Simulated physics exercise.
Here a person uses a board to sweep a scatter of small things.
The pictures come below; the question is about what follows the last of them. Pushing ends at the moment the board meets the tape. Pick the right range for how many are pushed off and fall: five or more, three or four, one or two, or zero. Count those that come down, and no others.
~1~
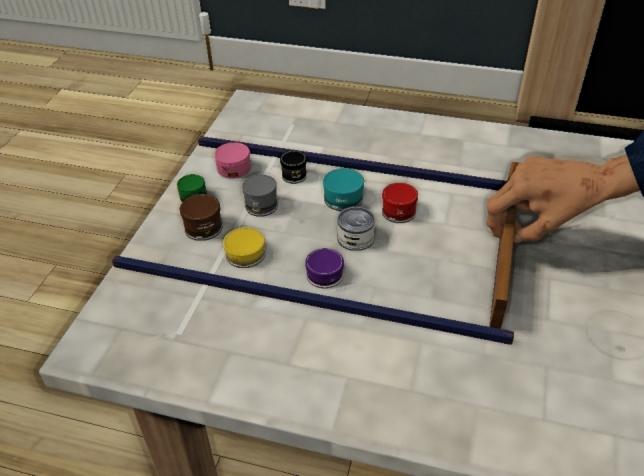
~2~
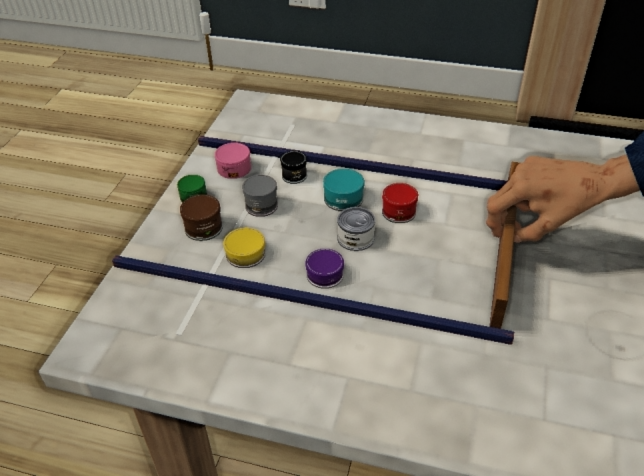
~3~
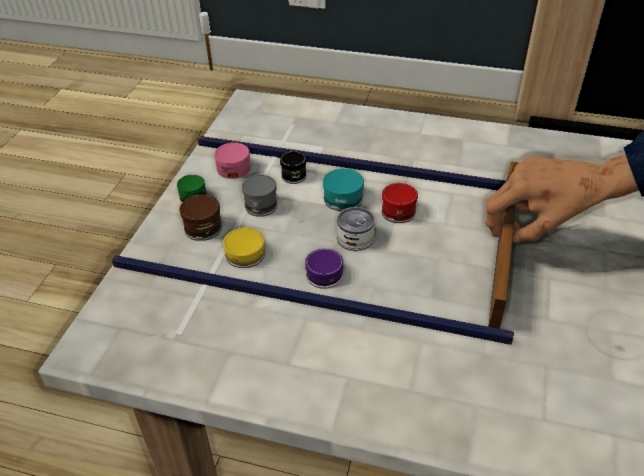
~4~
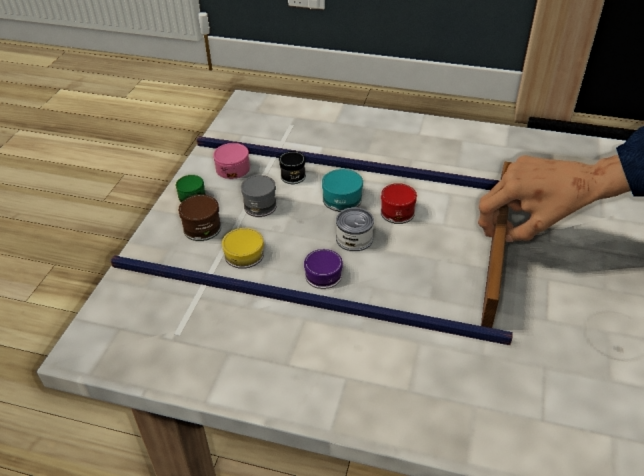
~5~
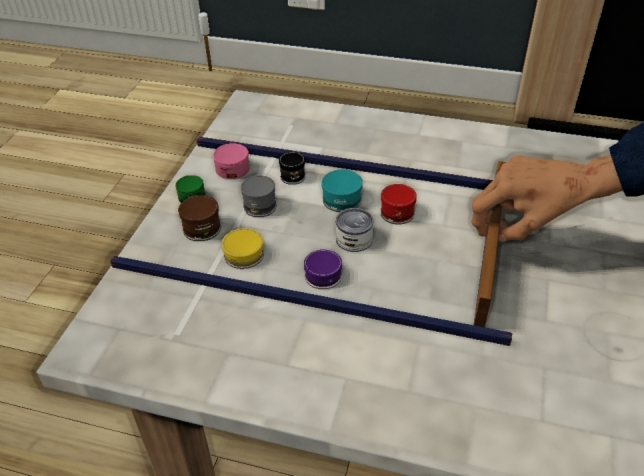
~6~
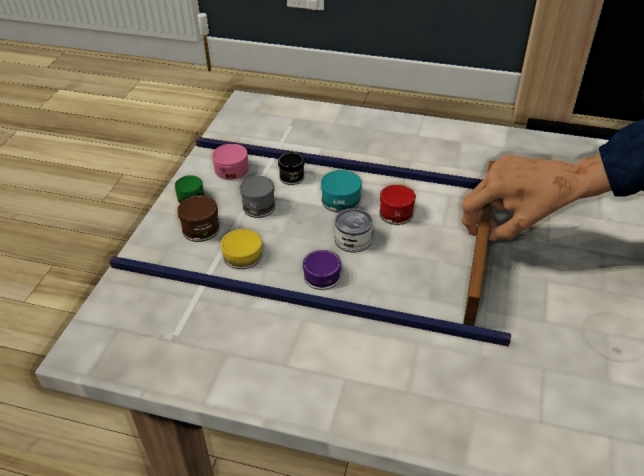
The right range is zero.
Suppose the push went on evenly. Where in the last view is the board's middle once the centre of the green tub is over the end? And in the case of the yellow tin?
The middle sits near (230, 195) for the first and near (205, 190) for the other.
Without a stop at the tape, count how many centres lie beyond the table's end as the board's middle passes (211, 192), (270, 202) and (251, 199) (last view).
2; 0; 0.
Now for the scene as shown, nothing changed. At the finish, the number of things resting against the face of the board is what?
Number in contact with it: 4.
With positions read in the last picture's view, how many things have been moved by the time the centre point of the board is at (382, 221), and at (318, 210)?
First 2, after that 5.
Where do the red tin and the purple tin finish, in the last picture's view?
Listed as asked: First (236, 185), and then (196, 258).
Soon after, none off yet; green tub at rest near (190, 191); pink tub at rest near (231, 162); brown pot at rest near (199, 218).
Then, none off yet; green tub at rest near (190, 191); pink tub moving near (227, 160); brown pot moving near (196, 216).
At rest, the number that fall off is zero.
